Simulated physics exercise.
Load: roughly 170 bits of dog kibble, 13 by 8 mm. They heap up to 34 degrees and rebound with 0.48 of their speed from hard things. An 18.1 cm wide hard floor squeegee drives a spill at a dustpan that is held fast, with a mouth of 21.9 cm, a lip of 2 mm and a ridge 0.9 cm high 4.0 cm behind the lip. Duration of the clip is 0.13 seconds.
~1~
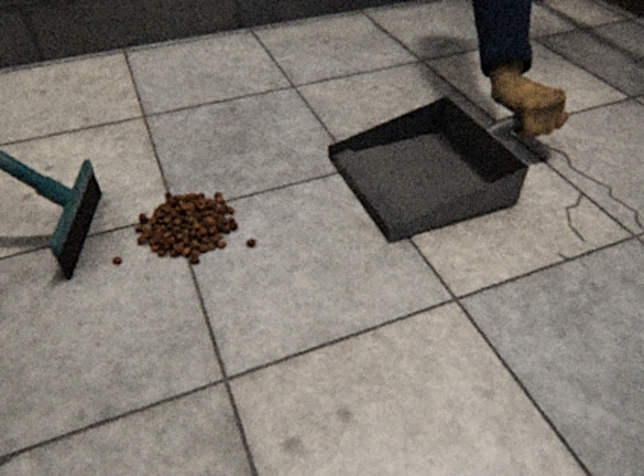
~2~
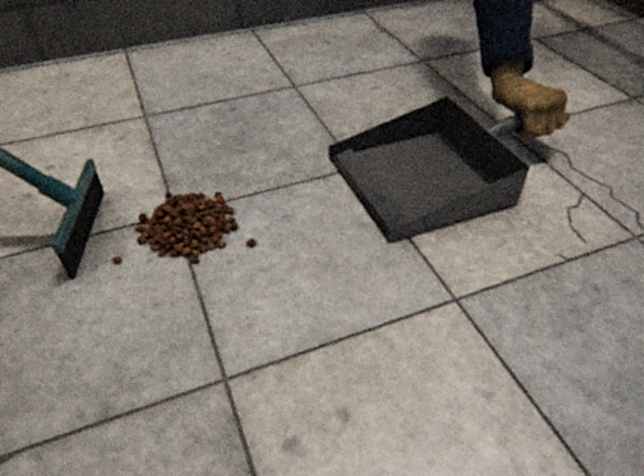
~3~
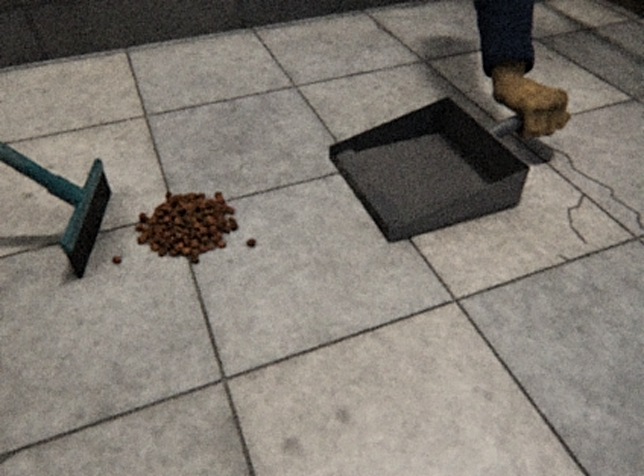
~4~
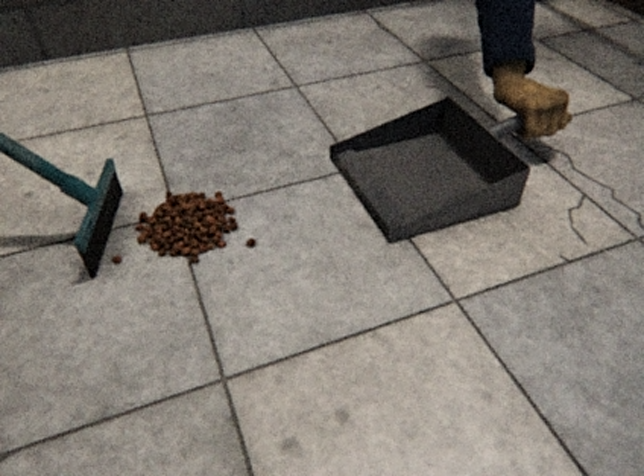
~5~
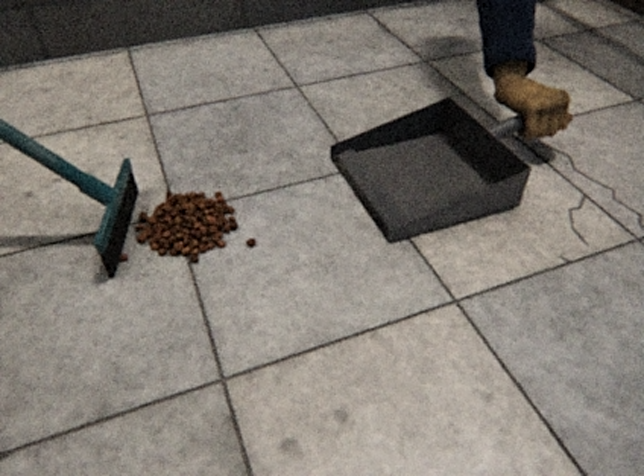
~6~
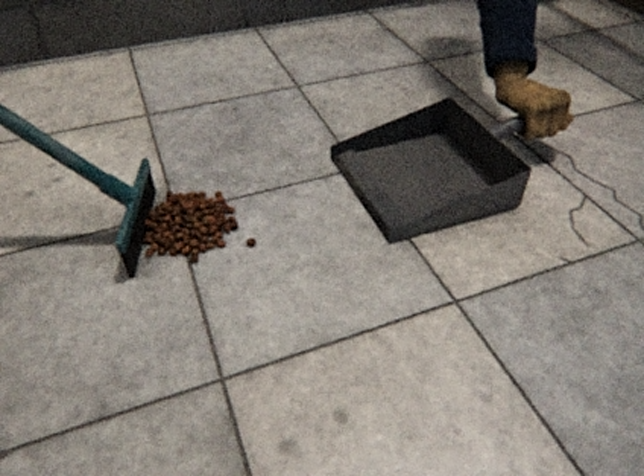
On a grey tiled floor, a teal squeegee slides right into a pile of brown kibble.
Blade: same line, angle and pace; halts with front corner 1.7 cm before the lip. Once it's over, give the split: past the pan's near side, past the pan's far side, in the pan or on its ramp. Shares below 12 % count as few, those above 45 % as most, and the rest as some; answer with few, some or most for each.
Final split: Past the pan's near side: Some; past the pan's far side: Few; in the pan or on its ramp: Some.
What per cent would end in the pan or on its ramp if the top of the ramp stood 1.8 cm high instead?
In that case roughly 20 percent.
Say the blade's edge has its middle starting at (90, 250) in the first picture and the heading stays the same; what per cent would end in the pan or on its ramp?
Estimate: Near 25 %.
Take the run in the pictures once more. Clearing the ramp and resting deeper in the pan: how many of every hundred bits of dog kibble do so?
Around 10 in a hundred.
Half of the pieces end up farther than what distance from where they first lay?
Near 28 cm.
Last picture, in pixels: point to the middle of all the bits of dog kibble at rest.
Est. centre at rest: (376, 227) px.
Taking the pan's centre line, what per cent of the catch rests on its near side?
I'd put it at around 90 per cent.
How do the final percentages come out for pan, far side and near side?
Near 30, far 5, pan 25, all in per cent.
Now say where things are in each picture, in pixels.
The first picture shows blade from (56, 249) to (89, 167), moved 0.0 cm, 0 of the pieces shifted so far; middle of the pieces at (185, 221); pan at (428, 177).
The second picture shows blade from (59, 249) to (92, 167), moved 0.4 cm, 0 of the pieces shifted so far; middle of the pieces at (185, 221).
The third picture shows blade from (67, 248) to (99, 166), moved 1.5 cm, 0 of the pieces shifted so far; middle of the pieces at (185, 221).
The fourth picture shows blade from (81, 248) to (111, 166), moved 3.2 cm, 0 of the pieces shifted so far; middle of the pieces at (185, 221).
The fifth picture shows blade from (100, 248) to (128, 166), moved 5.7 cm, 1 of the pieces shifted so far; middle of the pieces at (185, 220).
The sixth picture shows blade from (122, 248) to (146, 166), moved 8.4 cm, 16 of the pieces shifted so far; middle of the pieces at (186, 217); pan at (431, 178).
Then, 0.16 s after the last picture, middle of the blade 17 cm from the lip; 0 % over the lip, far side 0 %, near side 5 %.
Then, 0.26 s after the last picture, middle of the blade 8 cm from the lip; 0 % over the lip, far side 5 %, near side 15 %.
Then, 0.50 s after the last picture, middle of the blade 4 cm from the lip; 25 % over the lip, far side 5 %, near side 30 %.
In the end, near side 30 %, far side 5 %, pan 25 %, in front of the lip or behind the blade 40 %.
